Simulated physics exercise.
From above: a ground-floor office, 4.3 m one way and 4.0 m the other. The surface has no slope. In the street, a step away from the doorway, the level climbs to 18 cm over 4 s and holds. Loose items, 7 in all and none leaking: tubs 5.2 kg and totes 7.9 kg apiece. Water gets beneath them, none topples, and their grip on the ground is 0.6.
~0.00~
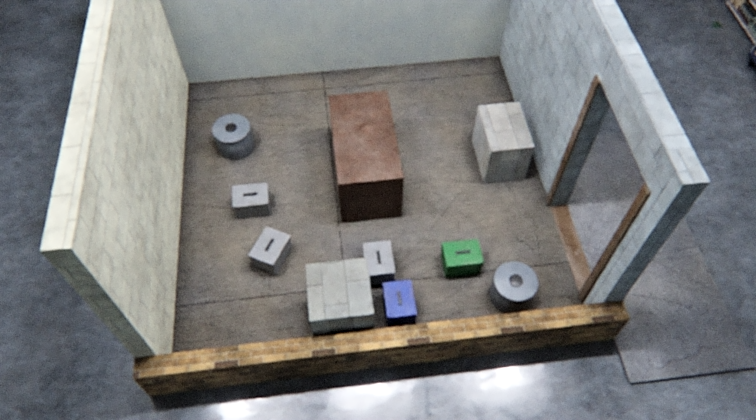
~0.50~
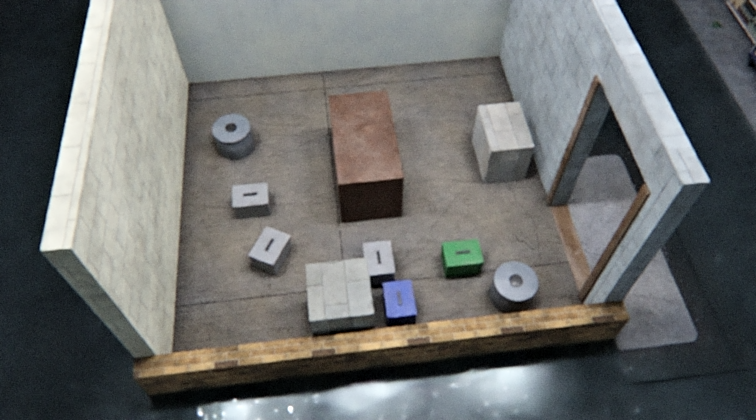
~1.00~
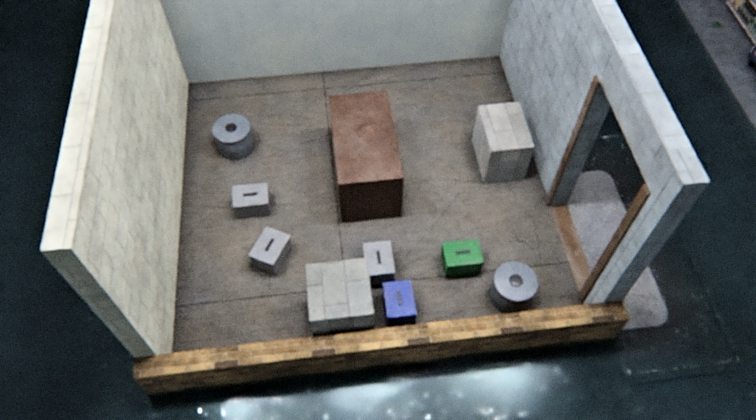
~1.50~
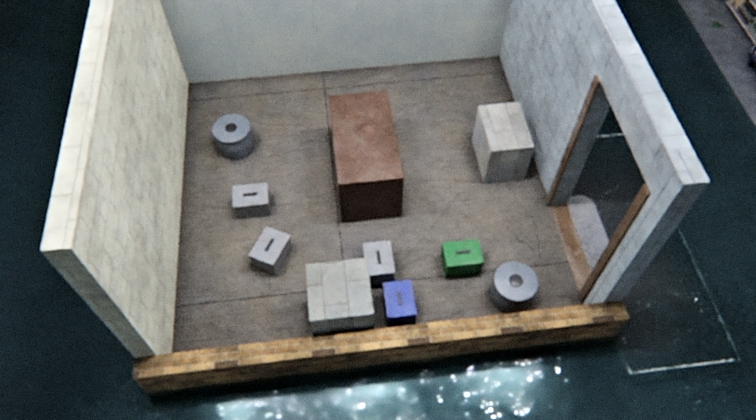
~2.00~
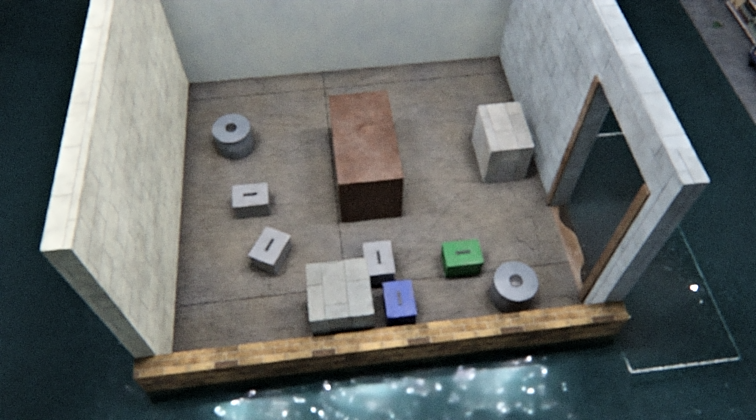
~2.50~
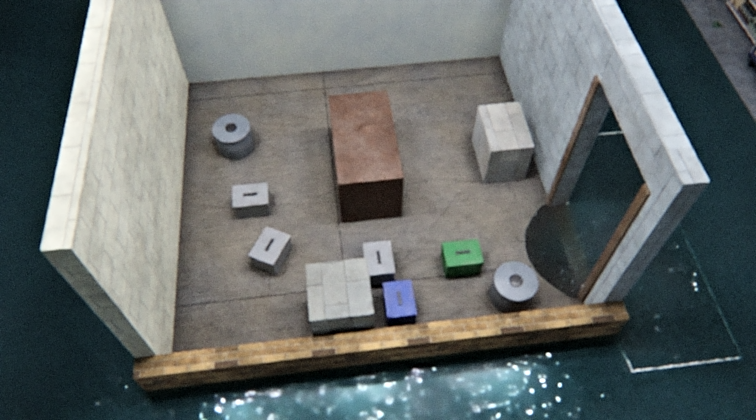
In the video, dark water spreads across the ground outside a small walled room seen from above, then comes through the doorway on the right onto the floor, while the green, blue and gray objects inside stay still.
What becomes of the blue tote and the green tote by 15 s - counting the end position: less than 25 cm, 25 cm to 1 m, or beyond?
Blue tote gets carried off; green tote ends far away.
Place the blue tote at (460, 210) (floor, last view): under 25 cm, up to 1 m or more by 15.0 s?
It gets carried off.
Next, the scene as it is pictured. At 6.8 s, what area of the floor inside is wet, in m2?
Roughly 10.5 m2.
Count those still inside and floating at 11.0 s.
3 of them.
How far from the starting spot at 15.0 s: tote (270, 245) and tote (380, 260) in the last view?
In that order: 250 cm, 140 cm.
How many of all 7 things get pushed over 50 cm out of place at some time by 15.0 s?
7 of them.
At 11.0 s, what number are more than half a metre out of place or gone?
5 of them.
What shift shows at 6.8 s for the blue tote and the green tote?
About 80 and 120 cm.
After 3.5 s the blue tote is near (399, 298), 0.0 m from its start, aground; the green tote is near (463, 253), 0.0 m from its start, aground; 0 afloat.
After 6.8 s the blue tote is near (347, 250), 0.8 m from its start, afloat; the green tote is near (363, 225), 1.1 m from its start, afloat; 3 afloat.
After 11.0 s the blue tote is near (287, 299), 1.1 m from its start, afloat; the green tote is near (249, 198), 2.5 m from its start, aground; 3 afloat.
After 15.0 s the blue tote is near (193, 192), 2.7 m from its start, afloat; the green tote is near (212, 122), 3.5 m from its start, afloat; 7 afloat.
